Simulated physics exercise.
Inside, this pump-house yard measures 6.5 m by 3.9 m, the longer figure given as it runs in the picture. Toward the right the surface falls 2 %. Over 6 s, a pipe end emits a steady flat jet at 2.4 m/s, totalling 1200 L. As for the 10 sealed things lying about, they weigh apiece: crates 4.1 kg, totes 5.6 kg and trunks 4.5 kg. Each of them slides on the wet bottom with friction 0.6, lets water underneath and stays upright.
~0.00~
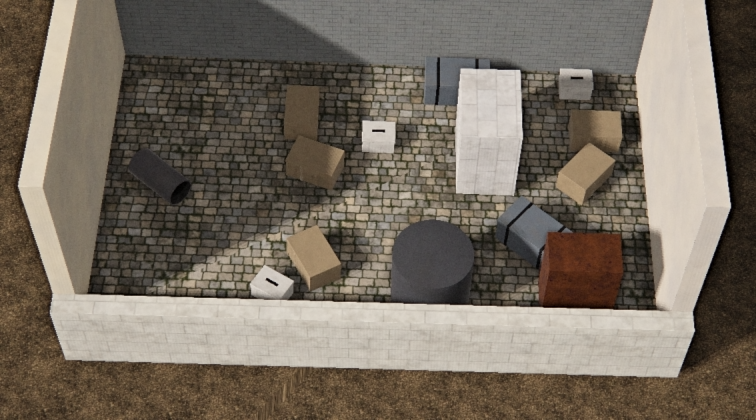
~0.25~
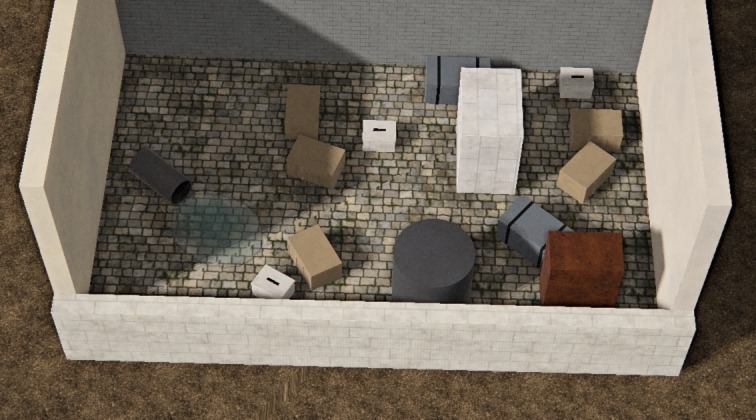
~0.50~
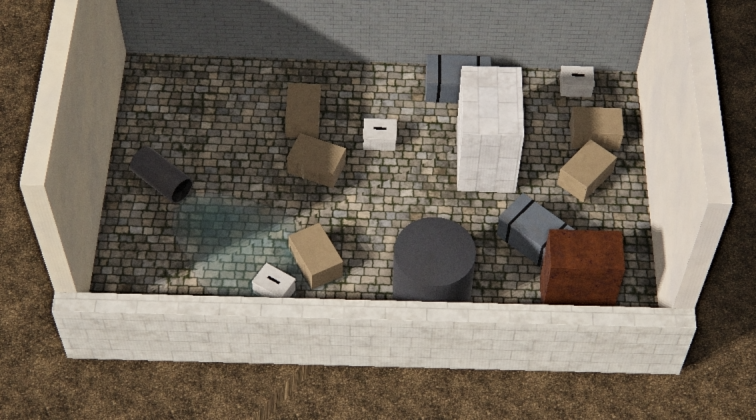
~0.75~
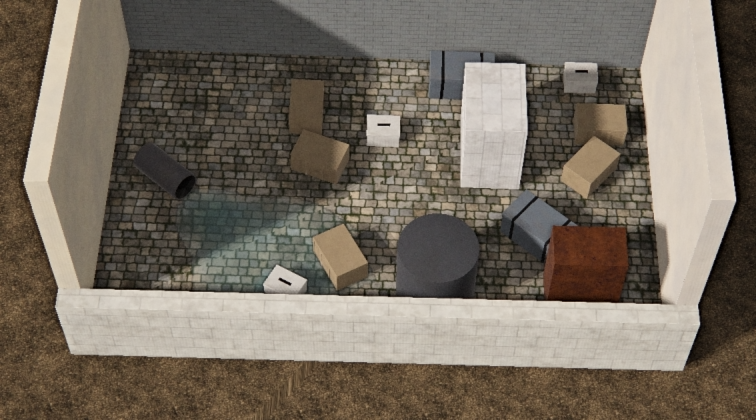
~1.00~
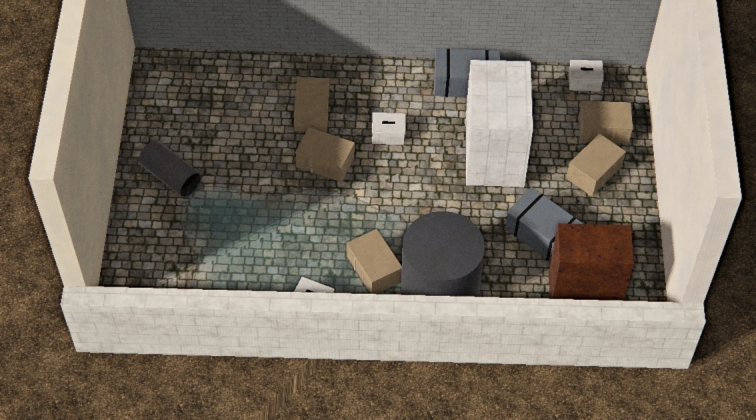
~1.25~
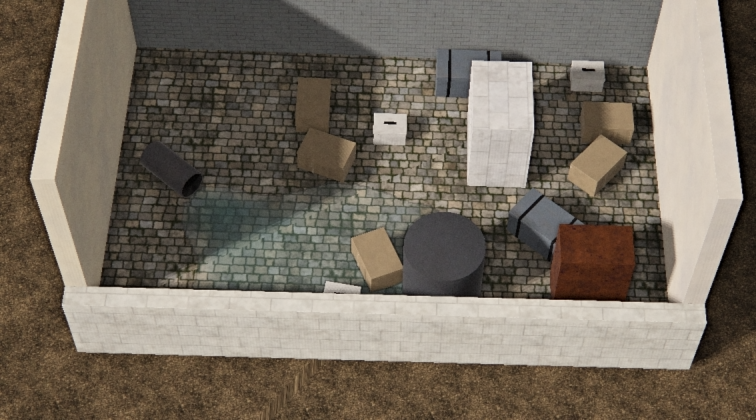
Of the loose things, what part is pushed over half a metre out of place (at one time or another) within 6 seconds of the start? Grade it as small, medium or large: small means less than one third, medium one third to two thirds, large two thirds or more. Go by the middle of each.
I would call it medium.
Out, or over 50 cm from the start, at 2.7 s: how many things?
The answer is 2.
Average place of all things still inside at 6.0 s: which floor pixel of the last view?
(504, 140).
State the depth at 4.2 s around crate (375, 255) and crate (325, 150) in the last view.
First about 3 cm, second about 0 cm.
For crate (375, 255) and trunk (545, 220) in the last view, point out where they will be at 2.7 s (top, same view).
Roughly (468, 200), then roughly (579, 209).
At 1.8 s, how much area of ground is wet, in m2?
Close to 6.5 m2, I'd say.
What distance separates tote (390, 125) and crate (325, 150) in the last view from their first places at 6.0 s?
Going in order, that's 40 cm then 0 cm.
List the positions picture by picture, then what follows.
The first picture shows a tote at (272, 282), on the bottom; a crate at (313, 251) rests on the ground; 0.0 m2 under water; 0 of 10 have shifted.
The second picture shows a tote at (273, 282) rests on the ground; a crate at (314, 250) rests on the ground; 0.8 m2 under water; 0 of 10 have shifted.
The third picture shows a tote at (273, 280), on the bottom; a crate at (315, 249), on the bottom; 1.7 m2 under water; 0 of 10 have shifted.
The fourth picture shows a tote at (285, 282) rests on the ground, 12 cm from its start; a crate at (340, 250), on the bottom, 26 cm from its start; water covers 2.8 m2; 2 of 10 have shifted.
The fifth picture shows a tote at (313, 293), afloat, 43 cm from its start; a crate at (374, 255) rests on the ground, 60 cm from its start; 3.9 m2 under water; 2 of 10 have shifted.
The sixth picture shows a tote at (341, 295) floats, 72 cm from its start; a crate at (377, 253), afloat, 62 cm from its start; 4.7 m2 under water; 2 of 10 have shifted.
After 1.8 s 2 of 10 are over 50 cm from their spots; 2 afloat.
After 2.7 s 2 of 10 are over 50 cm from their spots; 2 afloat.
After 4.2 s 3 of 10 are over 50 cm from their spots; 4 afloat.
After 6.0 s 5 of 10 are over 50 cm from their spots, and 5 have been at some point; 6 afloat.
